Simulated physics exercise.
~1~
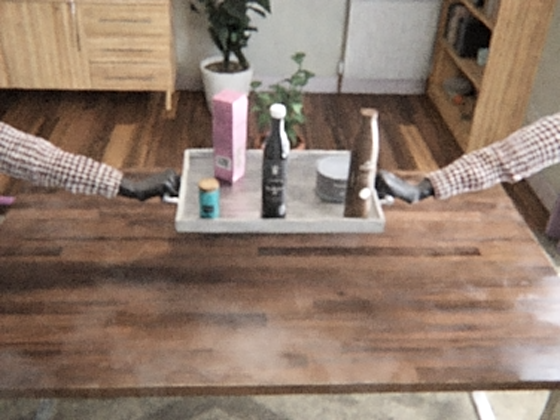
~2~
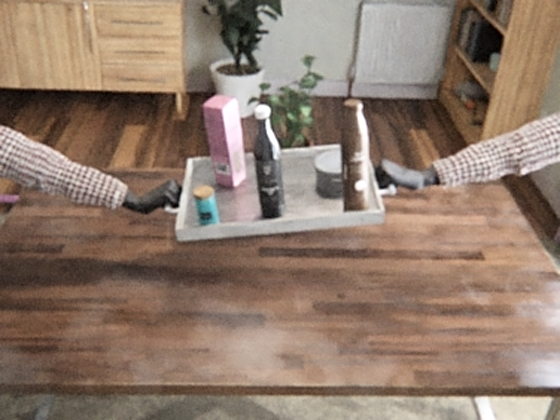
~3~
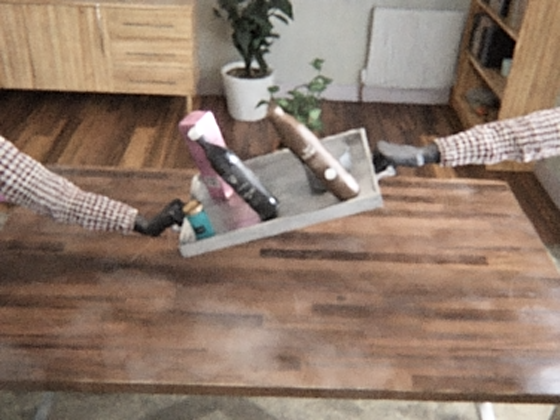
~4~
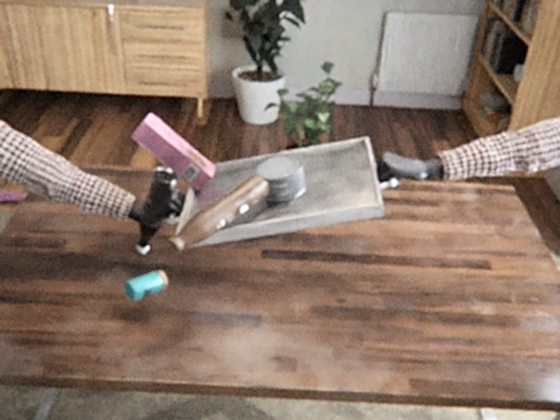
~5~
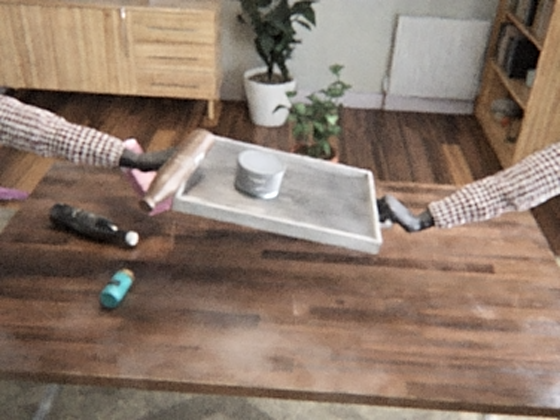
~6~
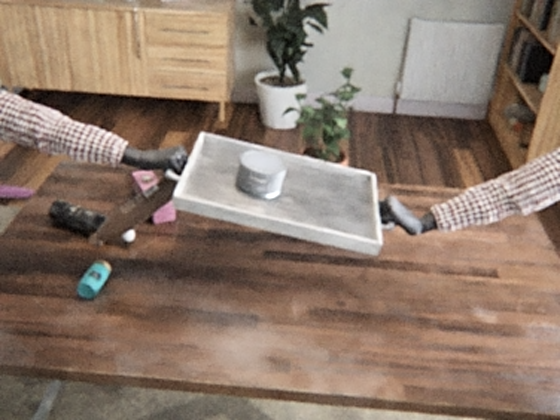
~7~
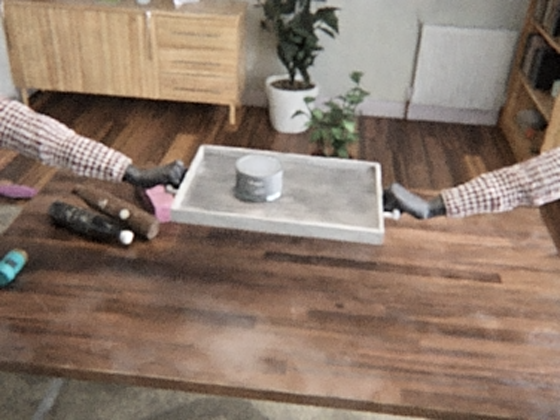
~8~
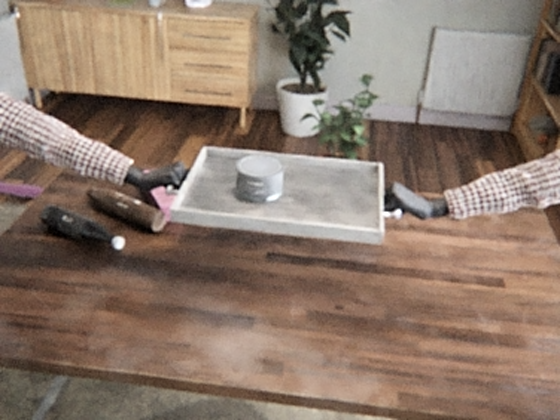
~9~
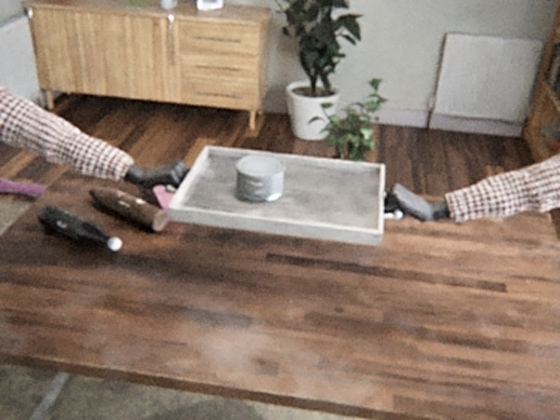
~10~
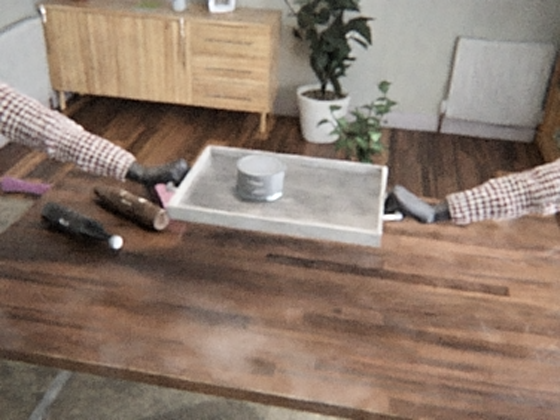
A hand-held tray tips left, spilling two bottles, a shaker and a carton, keeping one tub.
